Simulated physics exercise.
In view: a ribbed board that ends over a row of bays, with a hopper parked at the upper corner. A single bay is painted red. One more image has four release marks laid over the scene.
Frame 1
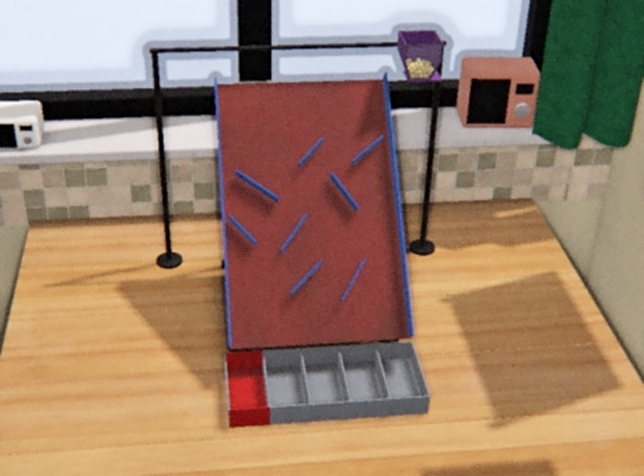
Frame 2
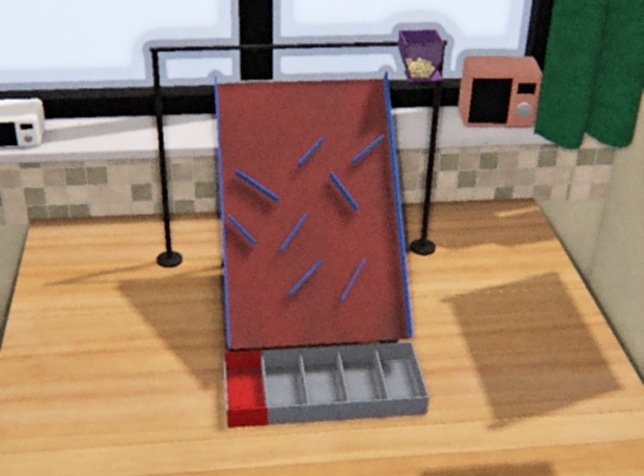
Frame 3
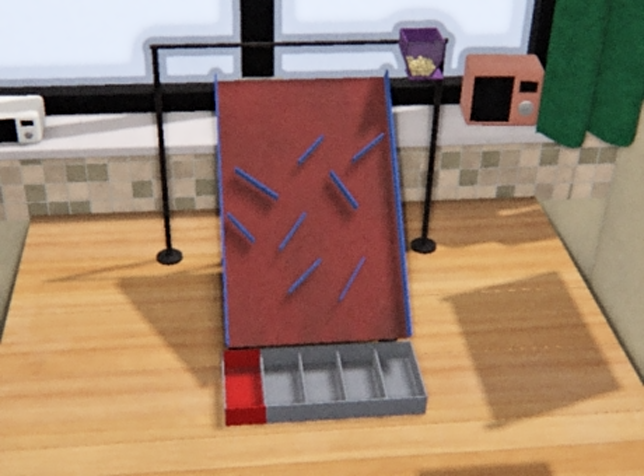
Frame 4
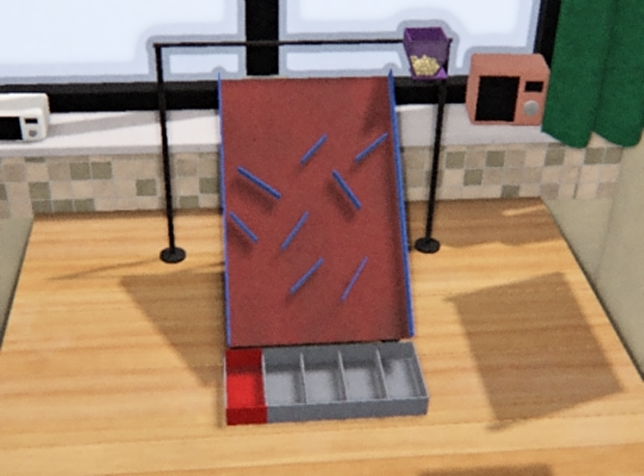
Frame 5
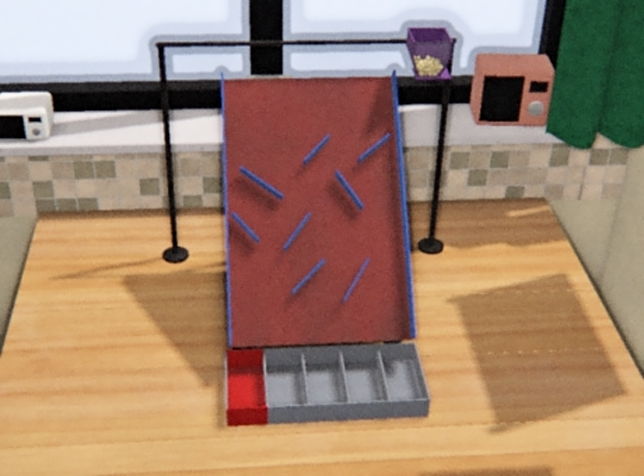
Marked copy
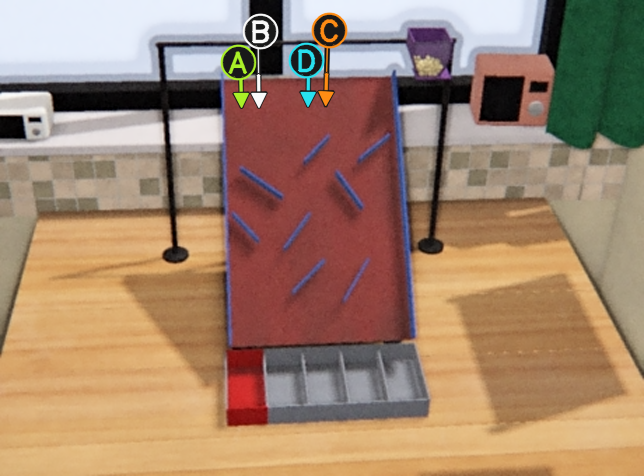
On a wooden counter, a purple hopper stays still beside a ribbed red board.
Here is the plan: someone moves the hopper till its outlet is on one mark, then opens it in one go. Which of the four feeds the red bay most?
It is D.
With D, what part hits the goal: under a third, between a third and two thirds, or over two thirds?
Over two thirds.
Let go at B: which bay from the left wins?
The first from the left.
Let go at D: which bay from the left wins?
The first.
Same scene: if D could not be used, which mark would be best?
Here it is mark B.
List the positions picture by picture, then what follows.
The first frame shows hopper at (418, 66), soya beans, door shut.
The second frame shows ribs (299, 163) to (323, 137), (354, 160) to (383, 135), (236, 170) to (278, 198).
The third frame shows ribs (331, 171) to (358, 206), (228, 213) to (254, 240), (280, 248) to (305, 213).
The fourth frame shows ribs (291, 291) to (323, 259), (343, 299) to (367, 257).
The fifth frame shows red bay at (247, 415), number 1 of 5 from the left.
On the marked copy, mark A meets the board at (241, 102); mark B meets the board at (258, 102); mark C meets the board at (325, 100); mark D meets the board at (308, 101).
With A, about a third in the red bay, about half in other bays, a small part held on the board, a stray few outside the box.
With B, about two thirds in the red bay, about a third in other bays.
With C, about half in the red bay, about a third in other bays, about a quarter outside the box.
With D, most in the red bay, a small part in other bays, a small part outside the box.
